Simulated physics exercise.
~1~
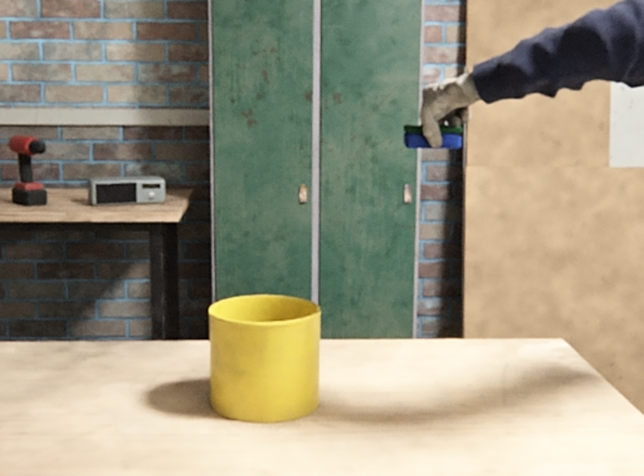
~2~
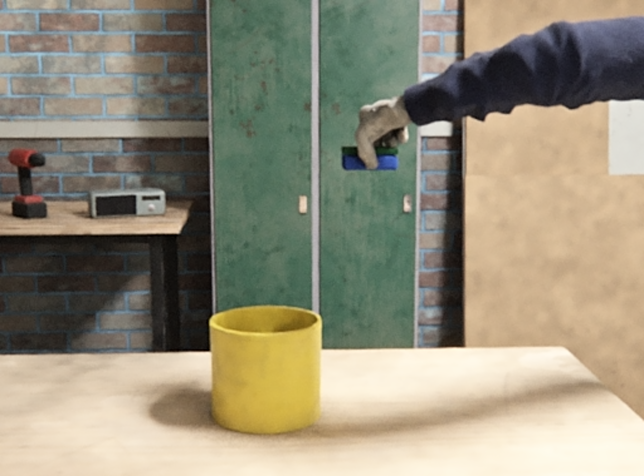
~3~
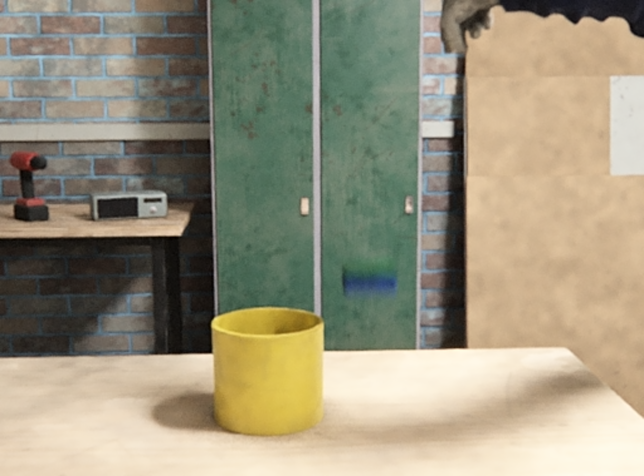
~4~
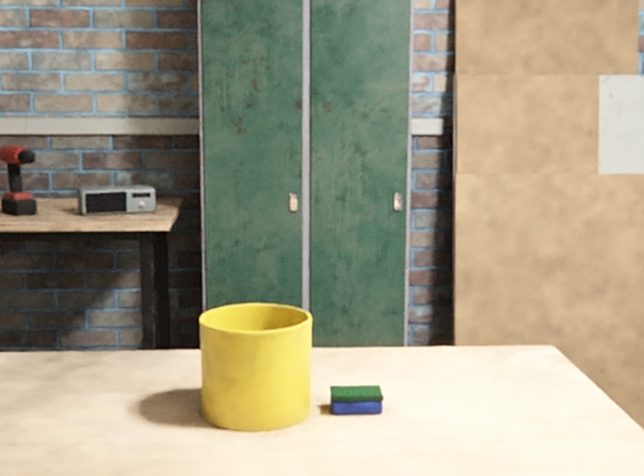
A workshop with a brick wall and green metal lockers is seen from the front, across a pale wooden tabletop, in a slightly swaying view. An open yellow container stands on the table, with a red and black drill and a small grey device on a bench behind to the left. From the right, a dark-sleeved arm holds a blue and green sponge in the air and moves it left. The hand lets go and draws back as the sponge drops. It misses the container and ends up on the tabletop just to its right.
